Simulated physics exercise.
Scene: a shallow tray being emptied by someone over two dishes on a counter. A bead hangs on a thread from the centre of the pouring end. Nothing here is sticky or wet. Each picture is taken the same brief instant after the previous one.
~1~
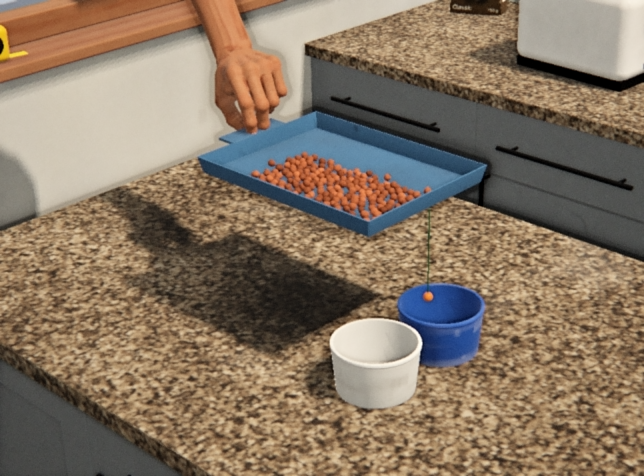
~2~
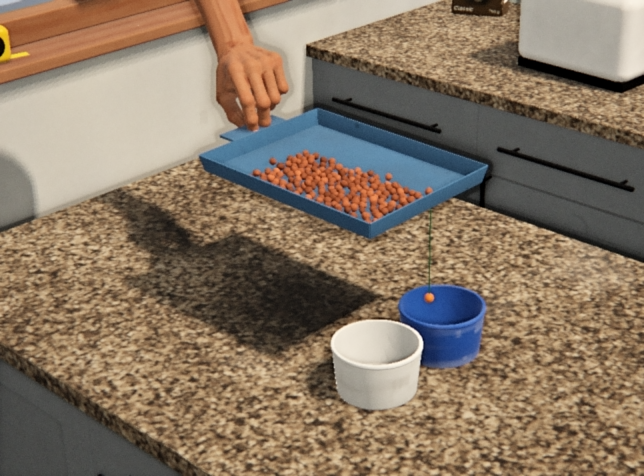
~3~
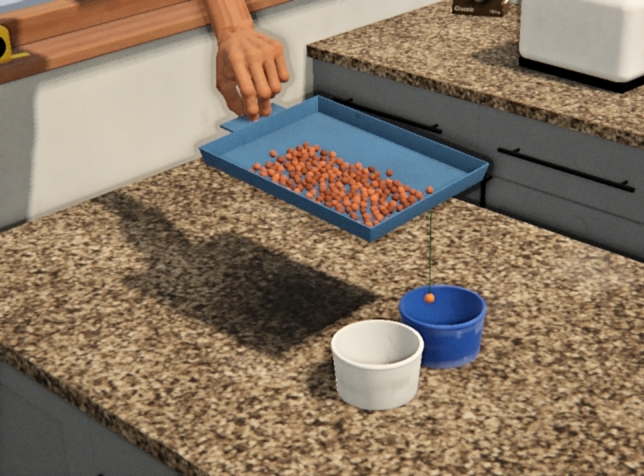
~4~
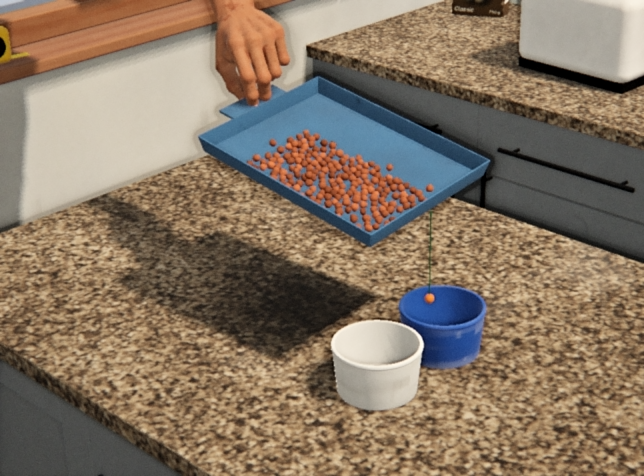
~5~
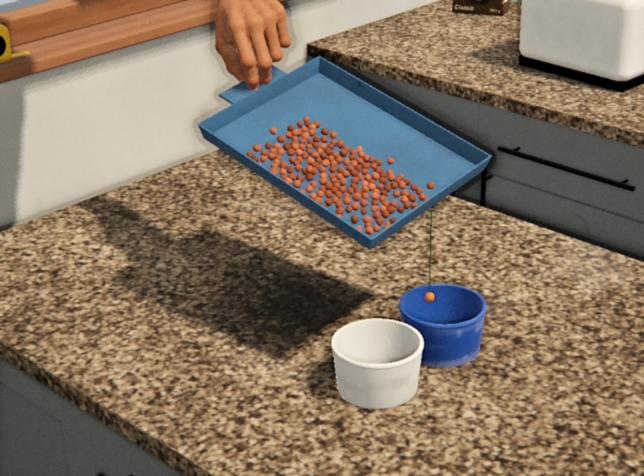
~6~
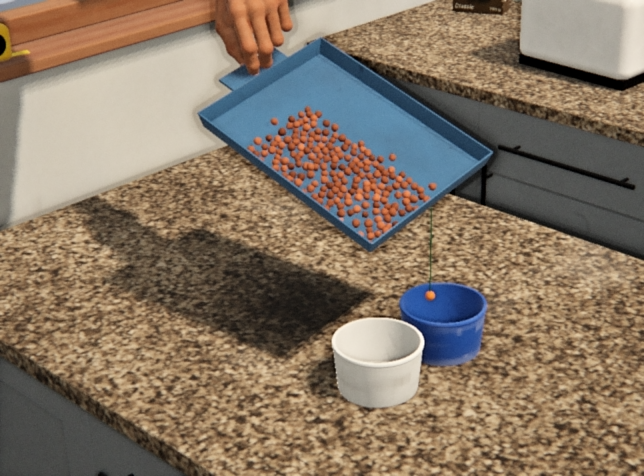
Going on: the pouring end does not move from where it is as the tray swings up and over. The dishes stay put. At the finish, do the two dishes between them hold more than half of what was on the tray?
Yes.
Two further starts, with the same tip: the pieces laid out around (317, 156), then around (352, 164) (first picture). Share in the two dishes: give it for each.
Near 80 per cent and near 80 per cent.
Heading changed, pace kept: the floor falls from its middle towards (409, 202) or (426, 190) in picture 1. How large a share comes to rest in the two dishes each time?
20 and 20 per cent, in that order.
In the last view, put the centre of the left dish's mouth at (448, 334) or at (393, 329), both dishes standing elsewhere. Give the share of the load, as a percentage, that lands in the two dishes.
Around 10 and then 90 per cent.
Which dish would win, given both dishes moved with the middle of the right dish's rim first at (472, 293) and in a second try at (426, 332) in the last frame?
In the first try it's the one on the left, and in the second it's the one on the right.
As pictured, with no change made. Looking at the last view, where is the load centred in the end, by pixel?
The centre comes to rest near (378, 373).
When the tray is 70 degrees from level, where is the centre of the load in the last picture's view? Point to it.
Its middle sits at about pixel (360, 198).
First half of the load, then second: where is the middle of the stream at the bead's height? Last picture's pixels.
First roughly (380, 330), then roughly (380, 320).
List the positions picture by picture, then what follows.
The first picture shows corners of the pouring end at (369, 219) and (481, 165), level; middle of the load at (338, 189), clay pellets; left dish at (409, 375); right dish at (473, 335); bead on its thread at (428, 297).
The second picture shows corners of the pouring end at (370, 221) and (482, 166), level; middle of the load at (339, 189).
The third picture shows corners of the pouring end at (371, 225) and (483, 164), tipped barely, lowest at the left corner; middle of the load at (339, 186).
The fourth picture shows corners of the pouring end at (371, 231) and (484, 160), tipped a little, lowest at the left corner; middle of the load at (339, 182).
The fifth picture shows corners of the pouring end at (371, 235) and (485, 156), tipped clearly, lowest at the left corner; middle of the load at (339, 177).
The sixth picture shows corners of the pouring end at (372, 239) and (487, 152), tipped clearly, lowest at the left corner; middle of the load at (341, 175), about half on the move; left dish at (411, 374); right dish at (475, 335).
Soon after the last picture, tray tipped steeply; all on the tray.
A little later, tray tipped past a quarter turn; a small part on the tray; most in the left dish; a stray few in the right dish; a stray few outside both; a small part in the air.
Later still, tray tipped past a quarter turn; nearly all in the left dish; a stray few in the right dish; a small part outside both.
At rest, tray tipped past a quarter turn; nearly all in the left dish; a stray few in the right dish; a small part outside both.
